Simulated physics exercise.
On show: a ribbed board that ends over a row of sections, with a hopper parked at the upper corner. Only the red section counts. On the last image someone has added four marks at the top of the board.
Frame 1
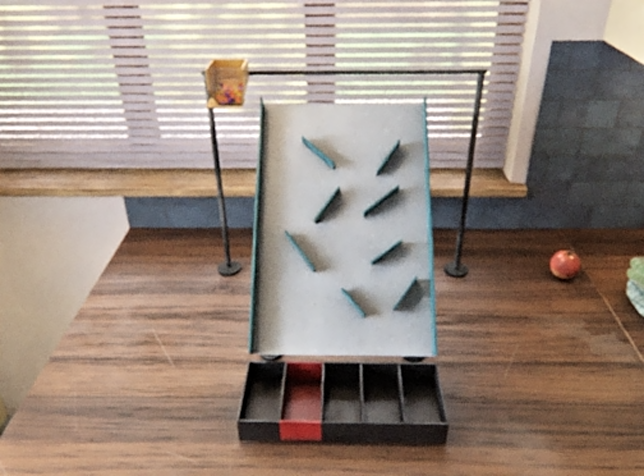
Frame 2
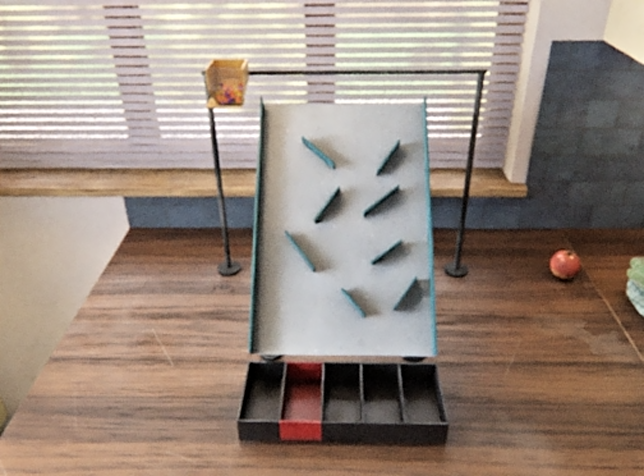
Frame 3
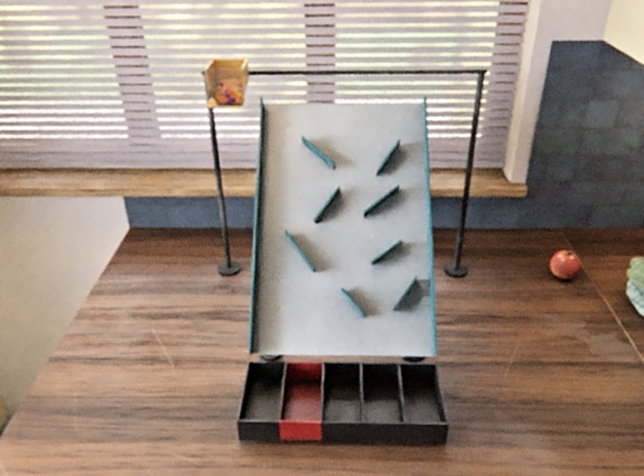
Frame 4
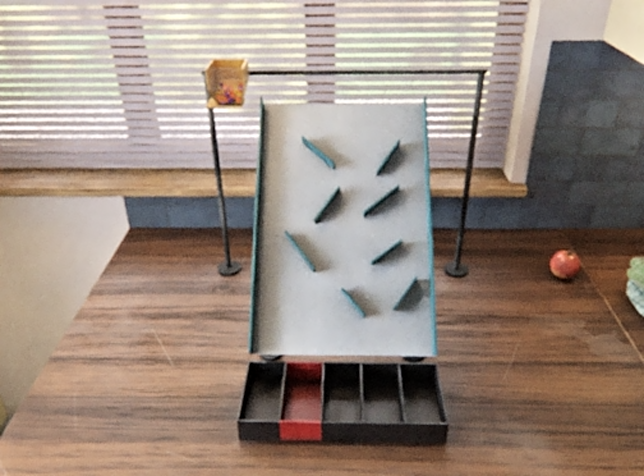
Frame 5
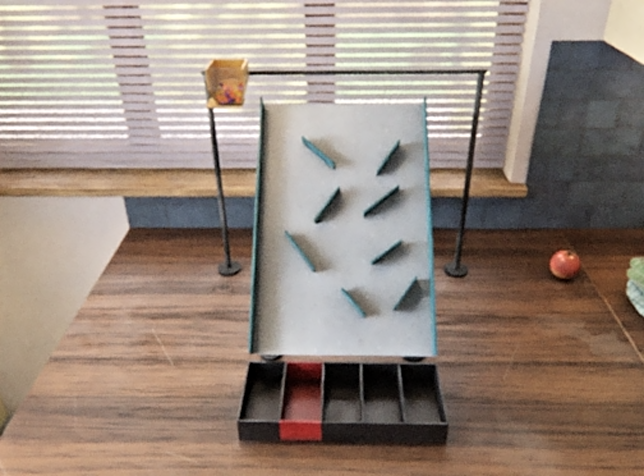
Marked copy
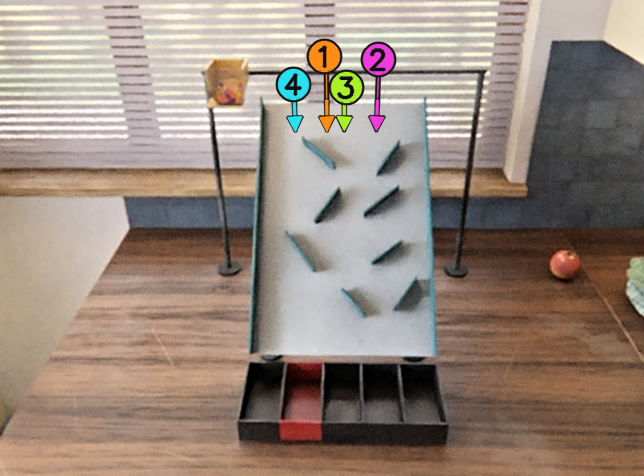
A pale tilted board with teal ribs stands on a brown wood-grain tabletop, seen from the front and slightly above, with window blinds, a wooden sill and bluish tiles behind. A small yellowish hopper sits at its upper left on a dark frame, a tray of five black sections with the second one red lies below, and a red apple rests at right. Nothing visibly moves, the camera included.
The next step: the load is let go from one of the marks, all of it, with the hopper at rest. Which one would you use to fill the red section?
I would pick mark 2.
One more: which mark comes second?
3.
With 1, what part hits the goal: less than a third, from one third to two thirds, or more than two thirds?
Less than a third.
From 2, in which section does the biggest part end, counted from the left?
The second from the left.
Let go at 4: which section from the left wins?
The first.
On the marked copy, mark 1 meets the board at (326, 125); mark 2 meets the board at (376, 125); mark 3 meets the board at (344, 125); mark 4 meets the board at (295, 126).
Choosing 1, a small part in the red section, most in other sections.
Choosing 2, about two thirds in the red section, about a third in other sections.
Choosing 3, about a third in the red section, about two thirds in other sections.
Choosing 4, a stray few in the red section, nearly all in other sections, a small part outside the box.
